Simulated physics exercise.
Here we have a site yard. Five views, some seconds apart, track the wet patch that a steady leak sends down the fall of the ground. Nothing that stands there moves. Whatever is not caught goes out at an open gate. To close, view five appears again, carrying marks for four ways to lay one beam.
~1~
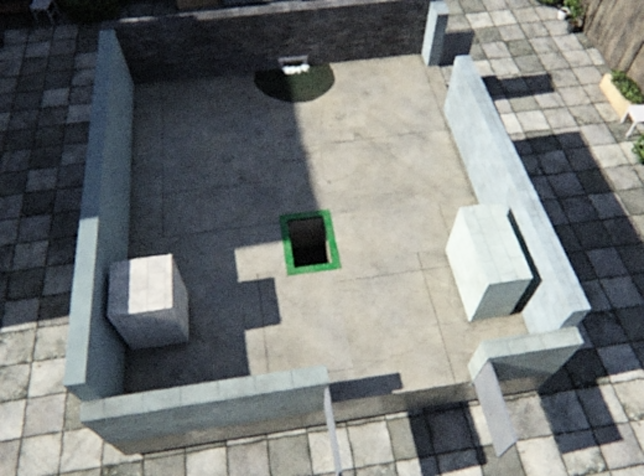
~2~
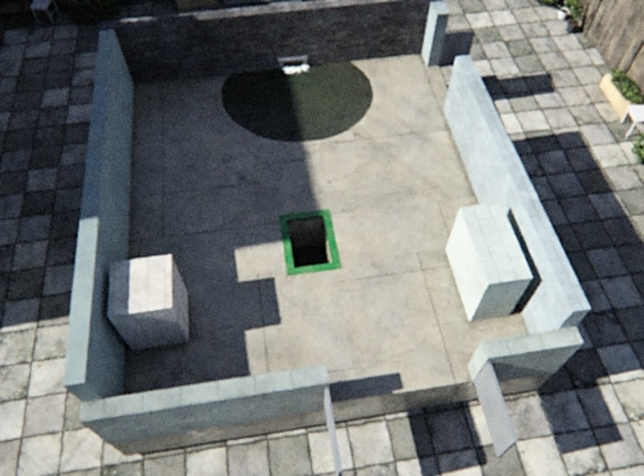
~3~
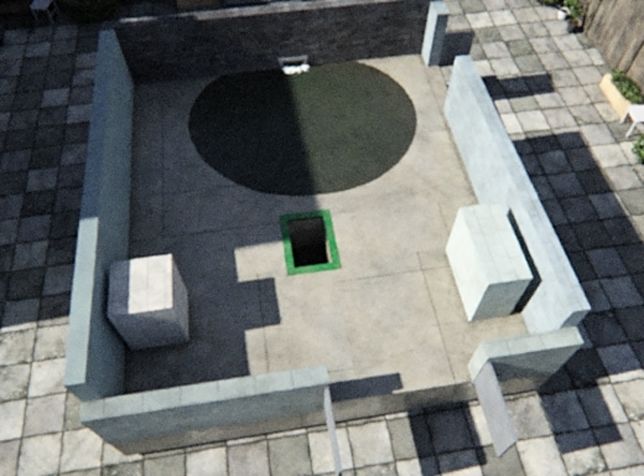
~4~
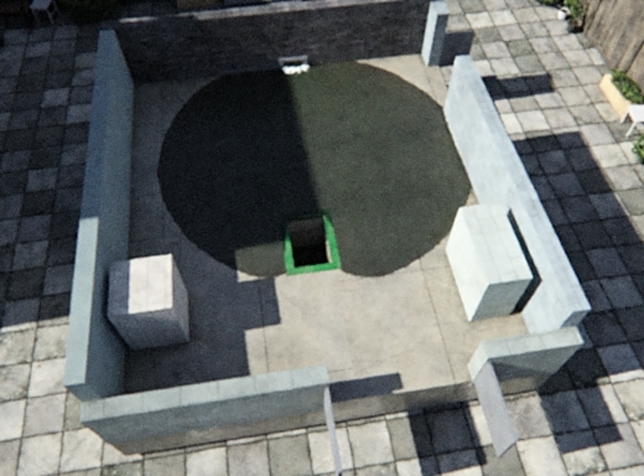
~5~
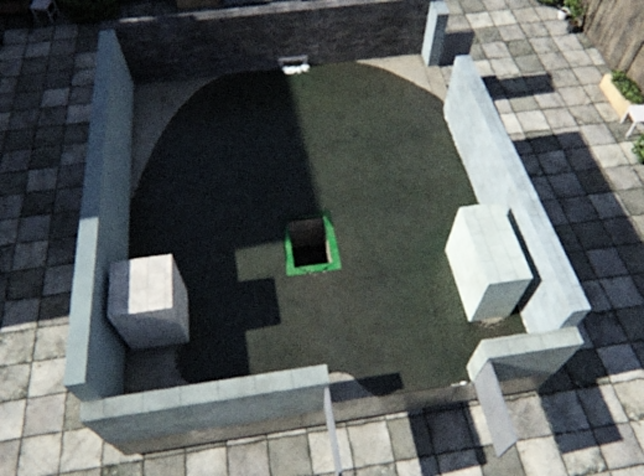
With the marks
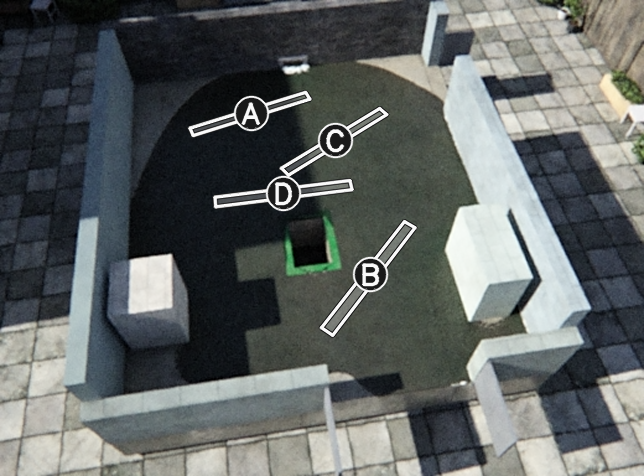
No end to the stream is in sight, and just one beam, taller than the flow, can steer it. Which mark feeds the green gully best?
B beats the others.
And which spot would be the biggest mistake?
That would be D.
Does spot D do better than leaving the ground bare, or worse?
Worse.
In white, A from (191, 131) to (307, 95); B from (327, 331) to (409, 224); C from (284, 171) to (383, 111); D from (215, 201) to (350, 185).
With A, about 6 % of the stream goes into the green gully, about 94 % out by the gates.
With B, about 24 % of the stream goes into the green gully, about 75 % out by the gates.
With C, about 8 % of the stream goes into the green gully, about 92 % out by the gates.
With D, next to none of the stream goes into the green gully, about 99 % out by the gates.
